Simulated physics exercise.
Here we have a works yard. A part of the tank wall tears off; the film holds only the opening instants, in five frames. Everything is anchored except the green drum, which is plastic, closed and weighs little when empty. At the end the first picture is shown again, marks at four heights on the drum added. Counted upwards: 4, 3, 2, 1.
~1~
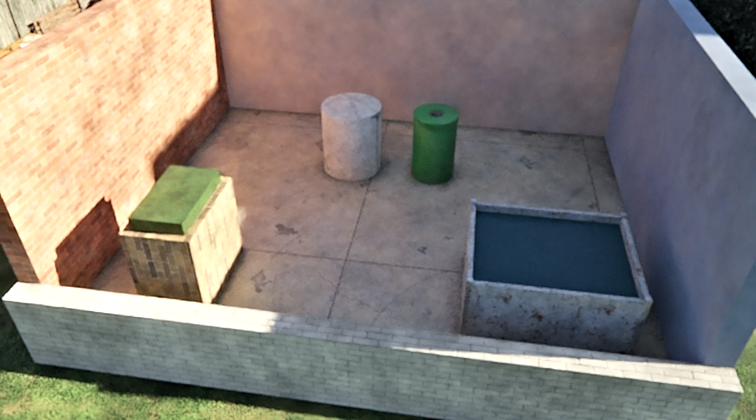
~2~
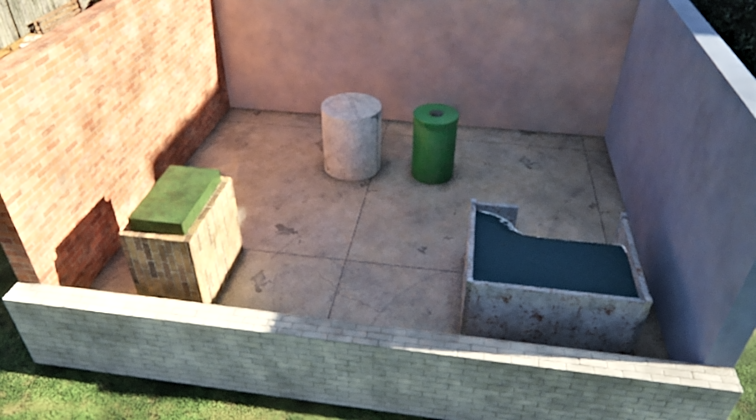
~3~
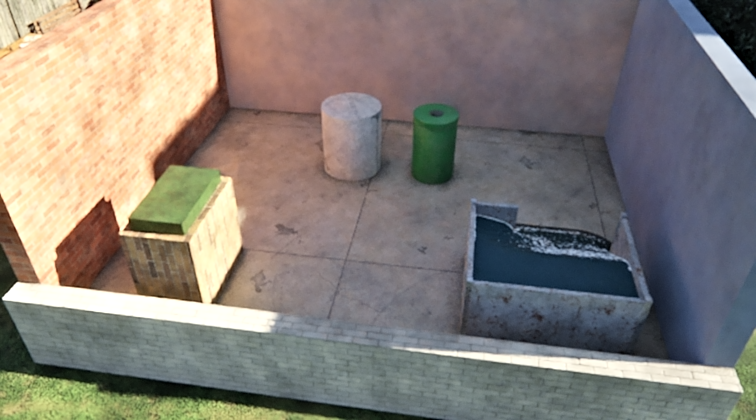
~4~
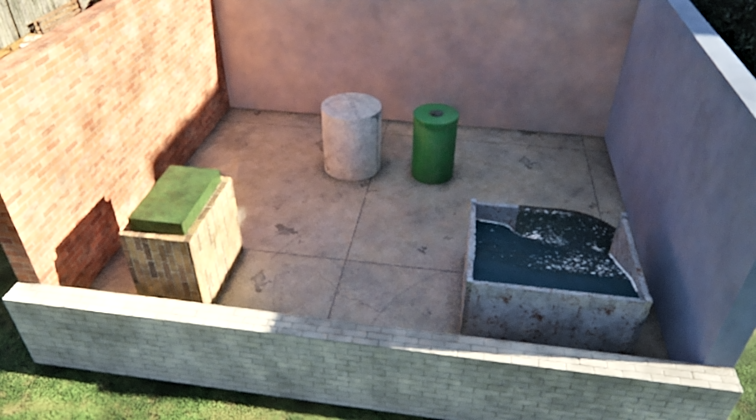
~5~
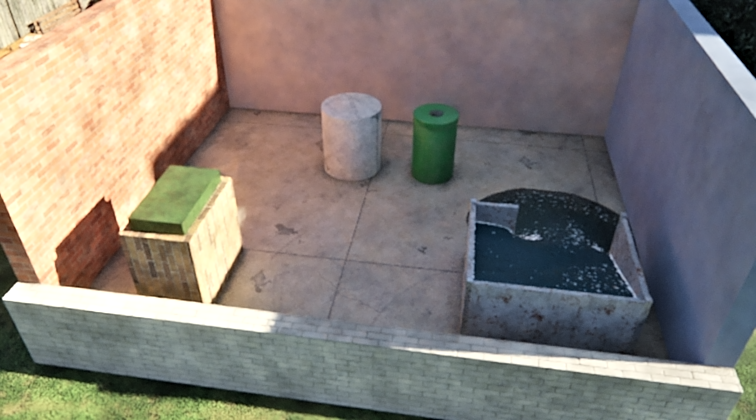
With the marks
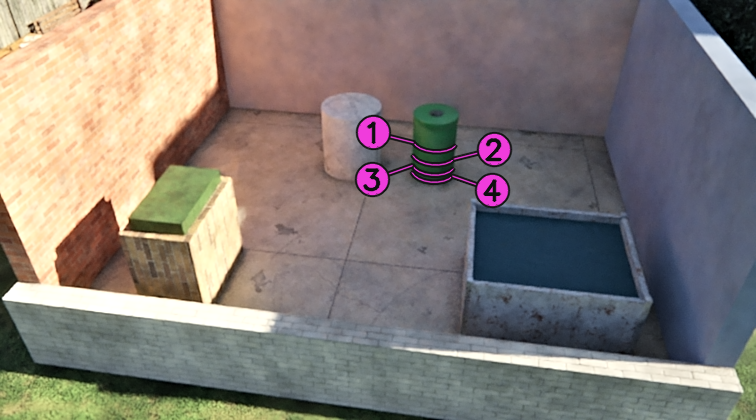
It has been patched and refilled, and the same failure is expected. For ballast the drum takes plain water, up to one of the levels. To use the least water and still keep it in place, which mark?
Use line 3.
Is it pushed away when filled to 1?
No, not at all.
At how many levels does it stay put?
Three.
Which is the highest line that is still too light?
That is line 4.
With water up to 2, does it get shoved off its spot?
No, that is safe.
On the marked copy, 1 at (433, 151); 2 at (432, 164); 3 at (431, 175); 4 at (431, 182); from the bottom up 4, 3, 2, 1.
With 1, it does not move.
With 2, it does not move.
With 3, it does not move.
With 4, it is pushed about twice its own width away.
